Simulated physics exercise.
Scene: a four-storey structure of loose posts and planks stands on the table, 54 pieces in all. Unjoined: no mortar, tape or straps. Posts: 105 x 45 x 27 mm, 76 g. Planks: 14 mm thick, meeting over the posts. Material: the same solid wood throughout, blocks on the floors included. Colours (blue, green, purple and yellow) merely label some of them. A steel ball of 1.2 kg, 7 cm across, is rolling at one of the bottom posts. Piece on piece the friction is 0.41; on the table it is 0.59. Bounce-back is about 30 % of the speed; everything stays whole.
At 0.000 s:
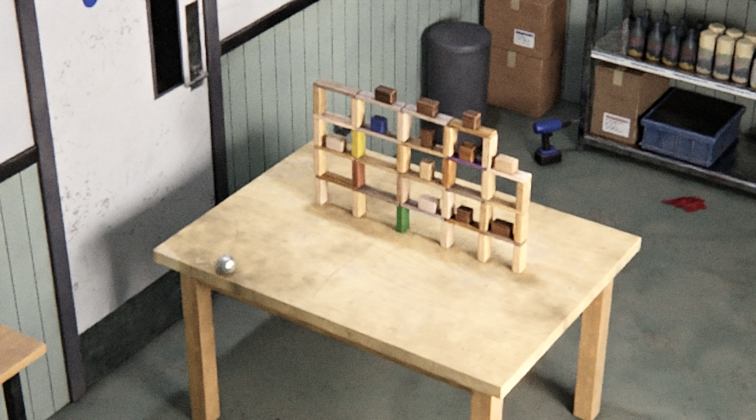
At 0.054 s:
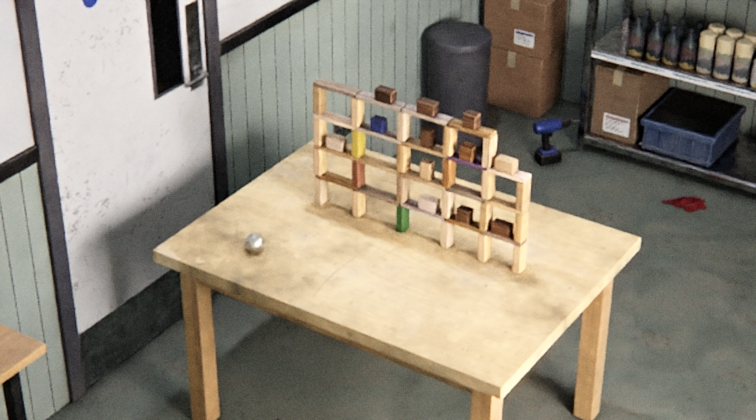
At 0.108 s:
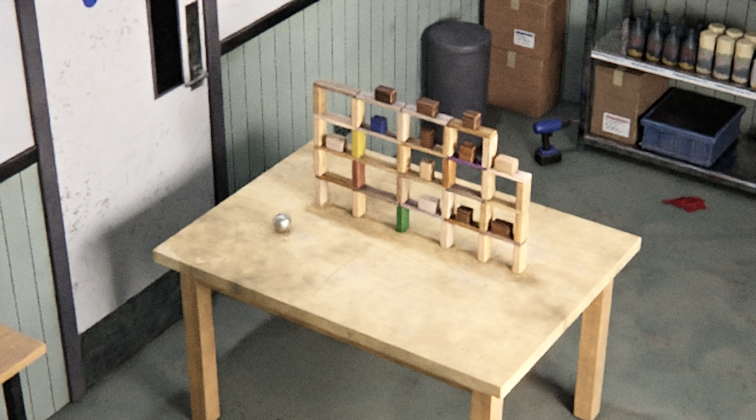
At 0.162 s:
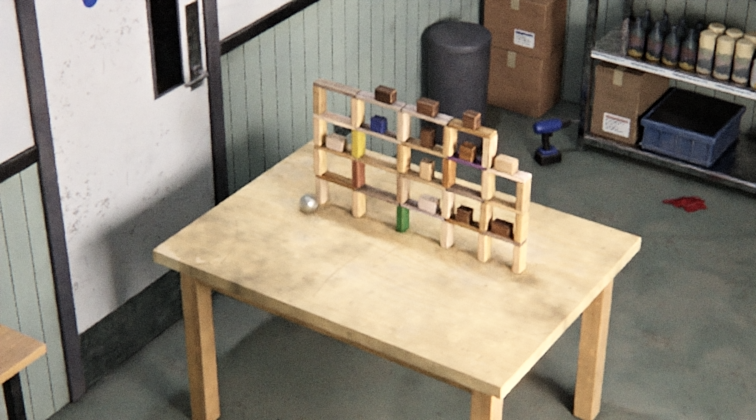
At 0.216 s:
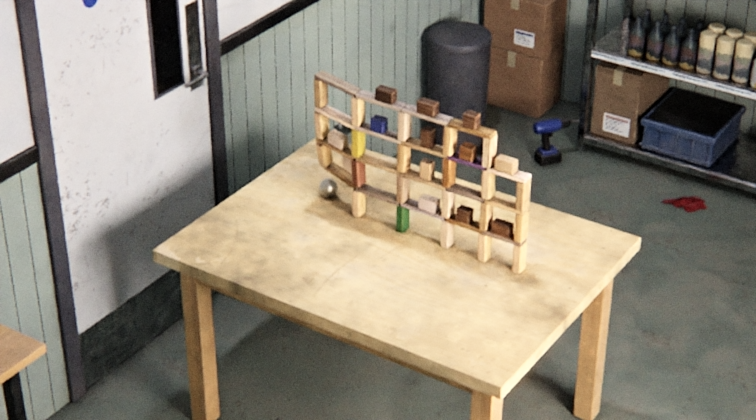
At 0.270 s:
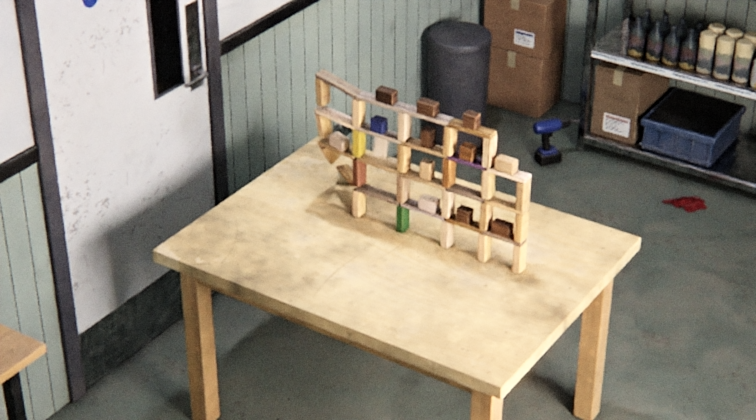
A pale wooden table stands in a workshop, seen from above at an angle by a still camera, with dark bottles and a blue bin on shelving behind. A four-storey lattice of wooden posts and planks rises on it, holding blocks, with a yellow post left and a green piece below. A steel ball rolls rightward from the table's left side, strikes the left bottom post, and the left end tilts.
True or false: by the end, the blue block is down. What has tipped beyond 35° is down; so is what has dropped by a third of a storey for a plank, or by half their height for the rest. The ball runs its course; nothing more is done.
True.
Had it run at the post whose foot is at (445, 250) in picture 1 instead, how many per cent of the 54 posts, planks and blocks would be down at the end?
With that change, 90 in a hundred.
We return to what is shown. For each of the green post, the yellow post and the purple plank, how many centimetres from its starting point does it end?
Net displacement: Green = 0 cm, yellow = 42 cm, purple = 0 cm.
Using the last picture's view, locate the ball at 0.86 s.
(504, 187), more or less.
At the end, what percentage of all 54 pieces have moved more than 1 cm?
It comes to 30 percent.
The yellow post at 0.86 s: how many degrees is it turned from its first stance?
It's at some 100 degrees.
Around 0.48 s, ball still moving; 9 of the 54 pieces down; blue block unmoved; yellow post displaced 9 mm.
Around 0.86 s, ball still moving; 15 of the 54 pieces down; blue block tipped 45°, 14 cm lower; yellow post on its side.
Finally (2.7 s), ball rolling away; 15 of the 54 pieces down; blue block on its side; yellow post on its side; purple plank unmoved. Seen by the last camera, middles, blue block near (290, 188), yellow post near (273, 220).
